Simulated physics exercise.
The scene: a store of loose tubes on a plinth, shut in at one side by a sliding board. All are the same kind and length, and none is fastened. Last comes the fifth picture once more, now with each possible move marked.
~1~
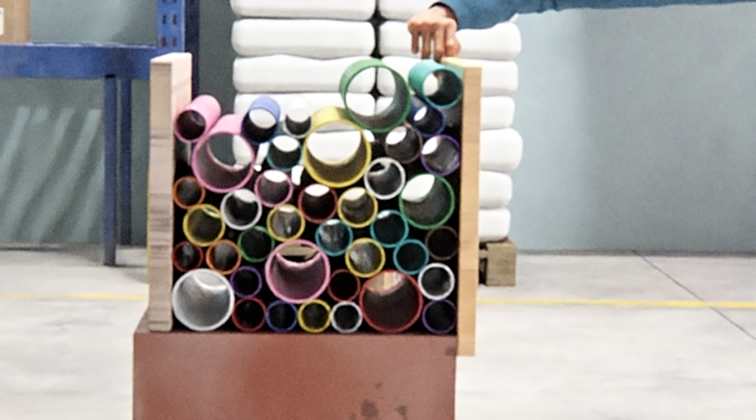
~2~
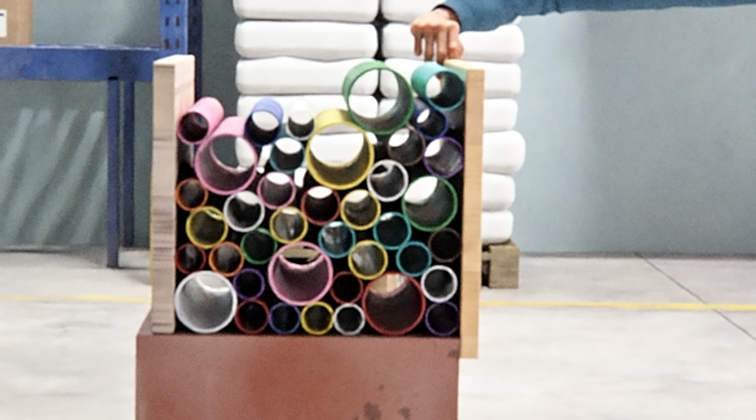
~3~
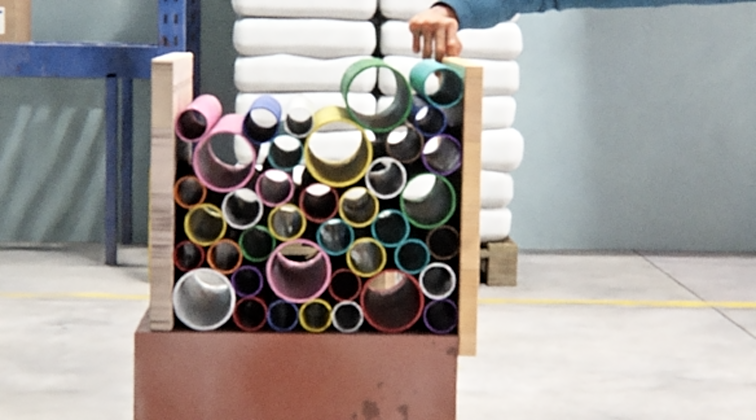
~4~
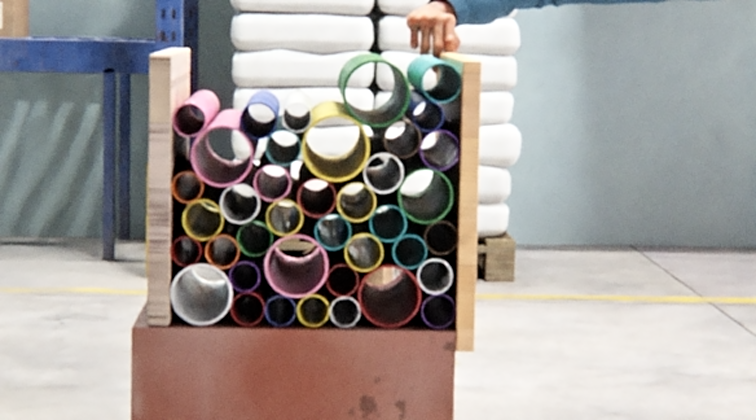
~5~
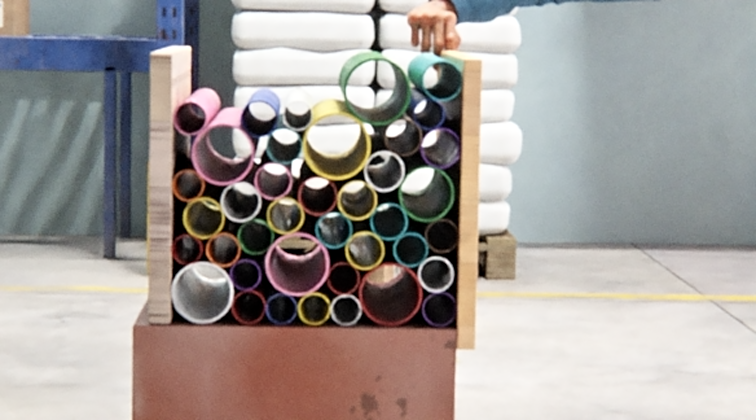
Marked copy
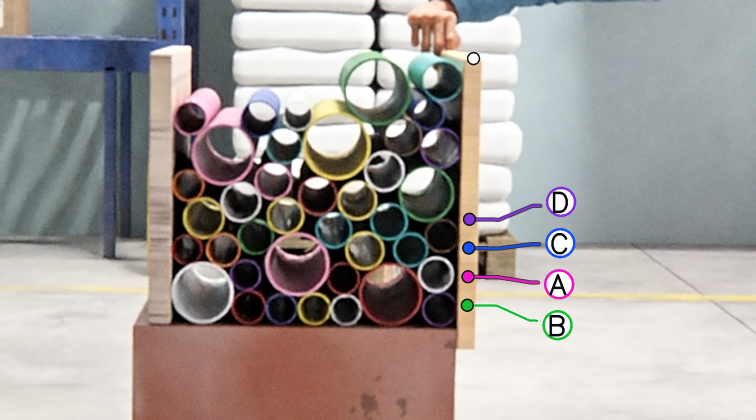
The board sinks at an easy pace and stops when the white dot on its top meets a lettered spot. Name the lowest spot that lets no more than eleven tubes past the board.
It can be let down to A.
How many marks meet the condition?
Three of the four.
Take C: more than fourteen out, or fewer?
Fewer than fourteen.
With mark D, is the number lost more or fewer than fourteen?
Fewer than fourteen.
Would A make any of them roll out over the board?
Yes, at A.
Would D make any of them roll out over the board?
At D: Yes.
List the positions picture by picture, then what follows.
In the first frame, a white tube (384, 178); a brown tube (404, 144); a blue tube (259, 126).
In the second frame, a blue tube (262, 128); side board (457, 197).
In the third frame, a white tube (204, 299); a red tube (392, 301).
In the fourth frame, a white tube (435, 276); a green tube (255, 238).
In the fifth frame, a green tube (427, 194); a white tube (384, 171); a brown tube (403, 137).
On the marked copy, A at (468, 277); B at (467, 306); C at (468, 248); D at (469, 219); the white dot at (473, 58).
Following A. Soon after the start, top of the board (461, 149).
Later, top of the board (459, 250).
In the end, top of the board (458, 276), about eight out over the board.
As for the rest, B more than eleven out over the board; C about six out over the board; D three out over the board.
